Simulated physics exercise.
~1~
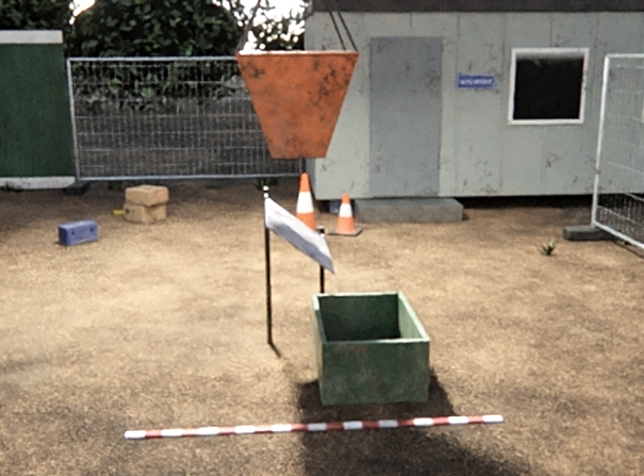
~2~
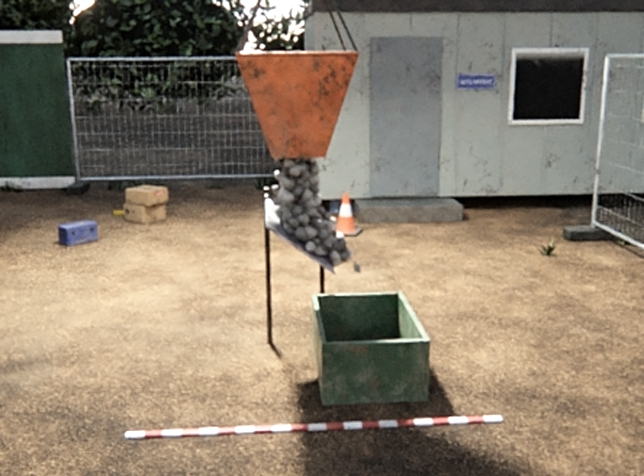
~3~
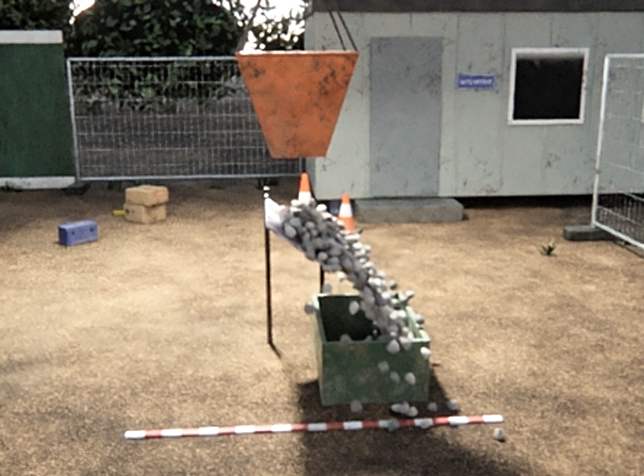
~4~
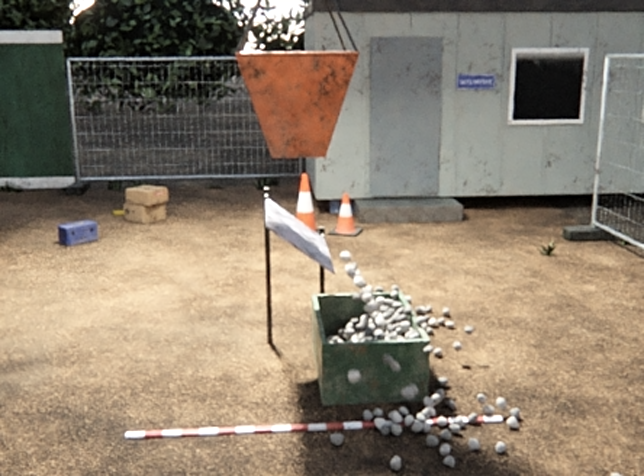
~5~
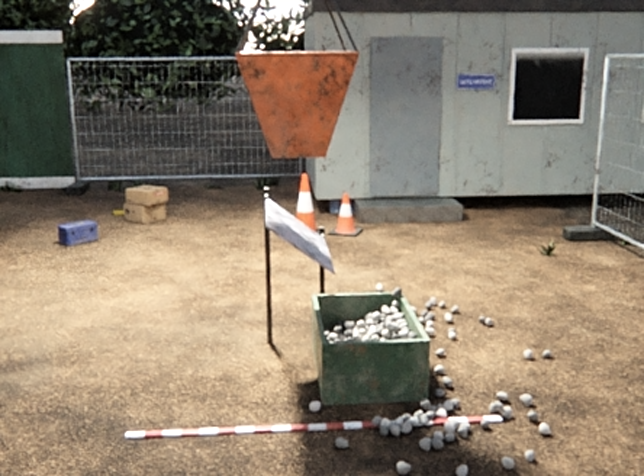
We see rounded grey cobbles drop from a hanging orange skip onto a sloping steel plate, then slide down rightward into a green open bin, where most of them settle while the rest spill over and lie scattered beside it, in front and to the right.
